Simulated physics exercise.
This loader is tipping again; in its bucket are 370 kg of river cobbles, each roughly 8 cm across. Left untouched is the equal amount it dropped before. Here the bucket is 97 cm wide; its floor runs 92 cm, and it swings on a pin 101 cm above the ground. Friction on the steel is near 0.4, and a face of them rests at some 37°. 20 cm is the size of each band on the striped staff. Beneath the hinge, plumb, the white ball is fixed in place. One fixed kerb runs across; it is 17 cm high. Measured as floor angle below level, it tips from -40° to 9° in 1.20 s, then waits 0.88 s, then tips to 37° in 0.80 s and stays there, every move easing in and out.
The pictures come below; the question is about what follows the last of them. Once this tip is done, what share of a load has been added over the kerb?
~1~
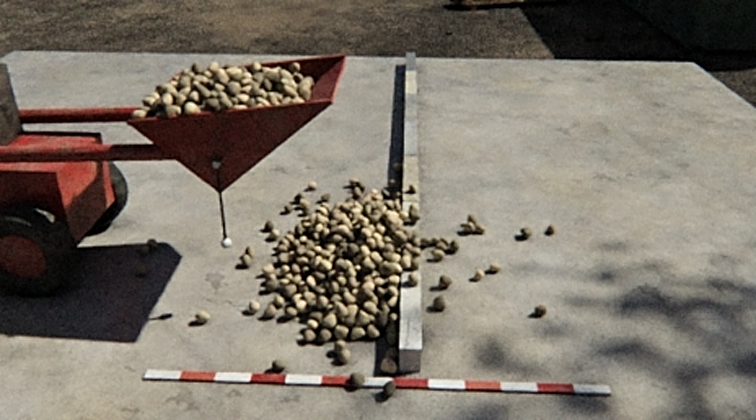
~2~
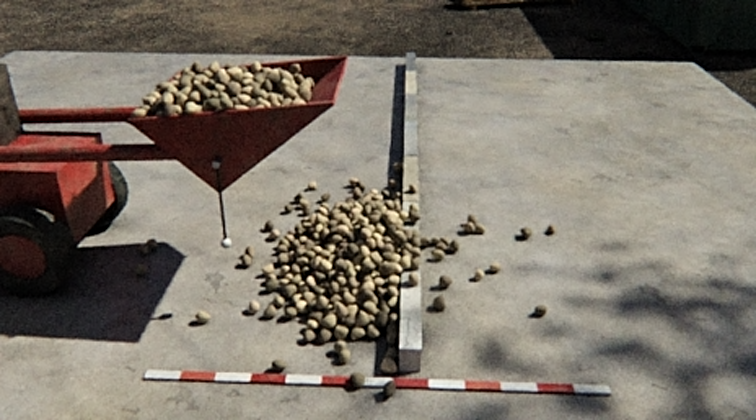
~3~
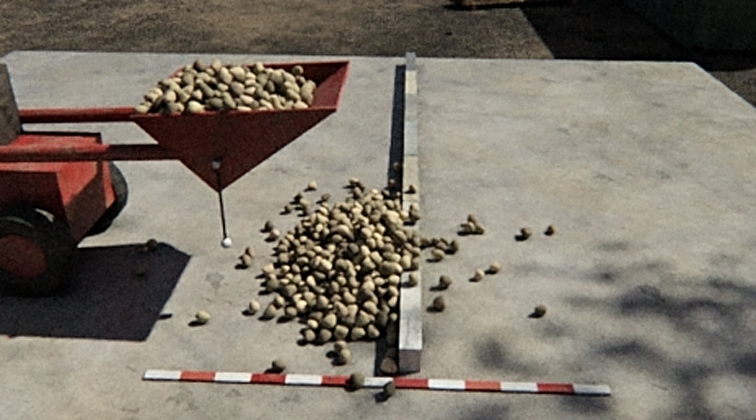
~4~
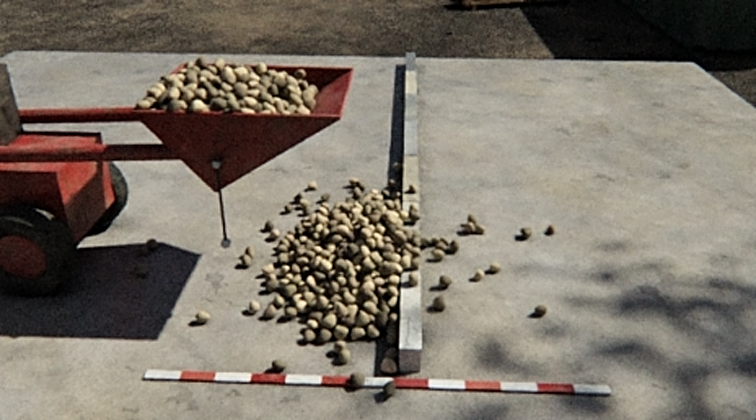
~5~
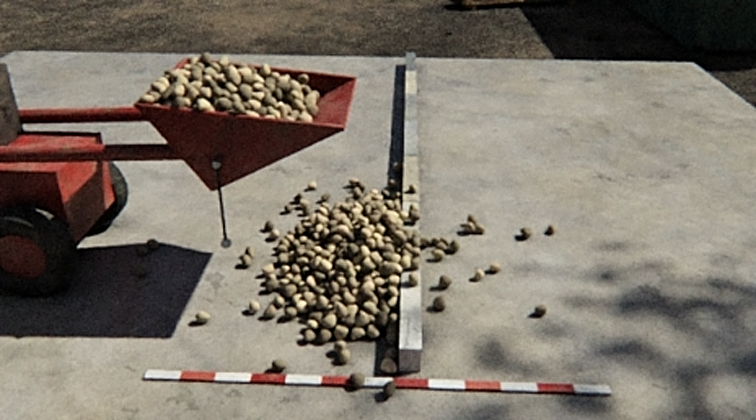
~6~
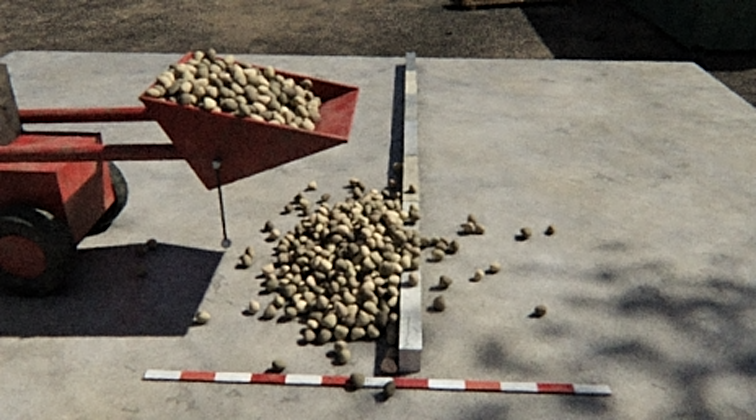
About 11 per cent.
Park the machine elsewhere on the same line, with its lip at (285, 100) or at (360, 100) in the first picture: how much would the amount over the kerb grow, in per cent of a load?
Around 0 percent, then around 35 percent.
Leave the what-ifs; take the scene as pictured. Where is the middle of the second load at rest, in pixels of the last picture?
(352, 241).
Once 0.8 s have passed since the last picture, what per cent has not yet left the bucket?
Roughly 100 per cent remains inside.
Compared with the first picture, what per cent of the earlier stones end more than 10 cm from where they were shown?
The answer is about 5 per cent.
Then, 0.4 s after the last picture the floor is at 1°; in per cent of one load, 100 in the bucket, 97 on this side of the kerb, 3 over the kerb; the foremost stones are at (501, 246).
Then, 0.8 s after the last picture the floor is at 9°; in per cent of one load, 99 in the bucket, 98 on this side of the kerb, 3 over the kerb; the foremost stones are at (501, 246).
Then, 2.8 s after the last picture the floor is at 37°; in per cent of one load, 13 in the bucket, 175 on this side of the kerb, 13 over the kerb; the foremost stones are at (517, 252).
Then, 5.4 s after the last picture the floor is at 37°; in per cent of one load, 1 in the bucket, 185 on this side of the kerb, 15 over the kerb; the foremost stones are at (517, 252). Net gain over the kerb, 11.
